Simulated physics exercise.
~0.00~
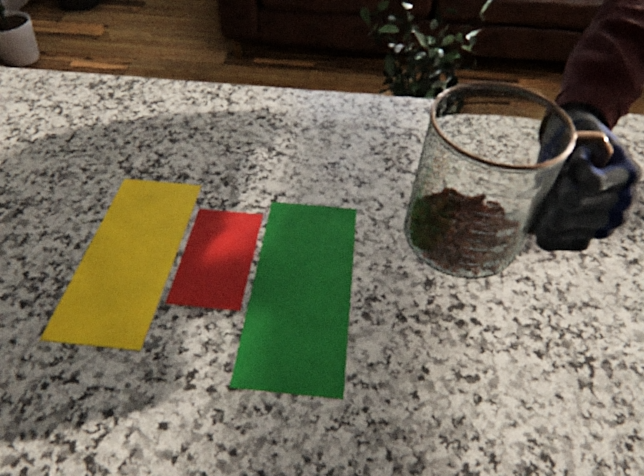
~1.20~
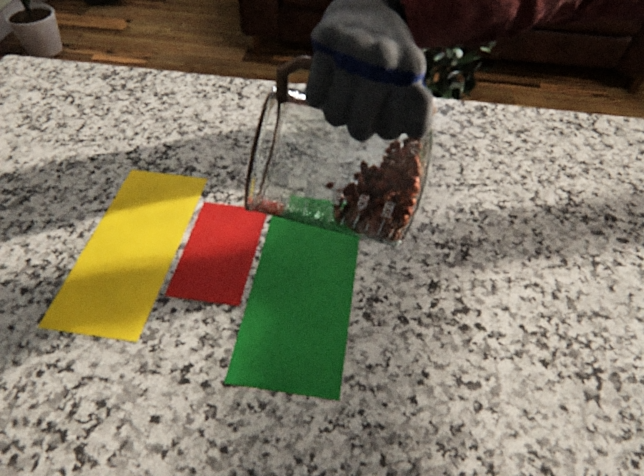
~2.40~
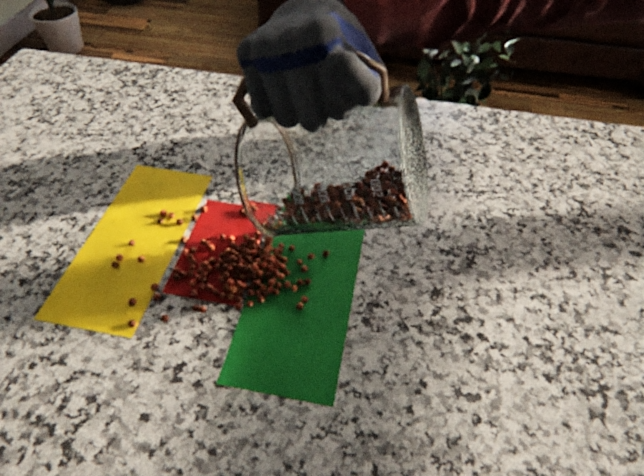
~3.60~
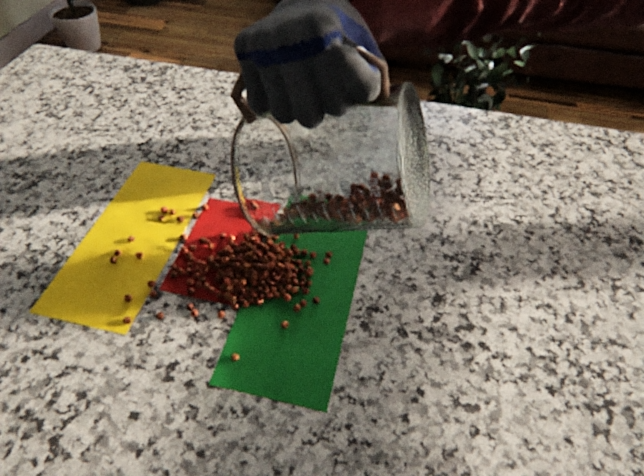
The clip opens on a speckled stone countertop with yellow, red and green mats lying side by side, while a gloved hand holds an upright glass jug of reddish-brown pellets at the right. The hand carries the jug left and tips it onto its side above the top of the green mat, the pellets still inside. Pellets then spill from its mouth, piling over the red mat and the green mat's edge, with a few scattering onto the yellow. The pile spreads further across the green mat as the jug empties somewhat. By the close, the hand still holds the tilted jug, with some pellets left inside.
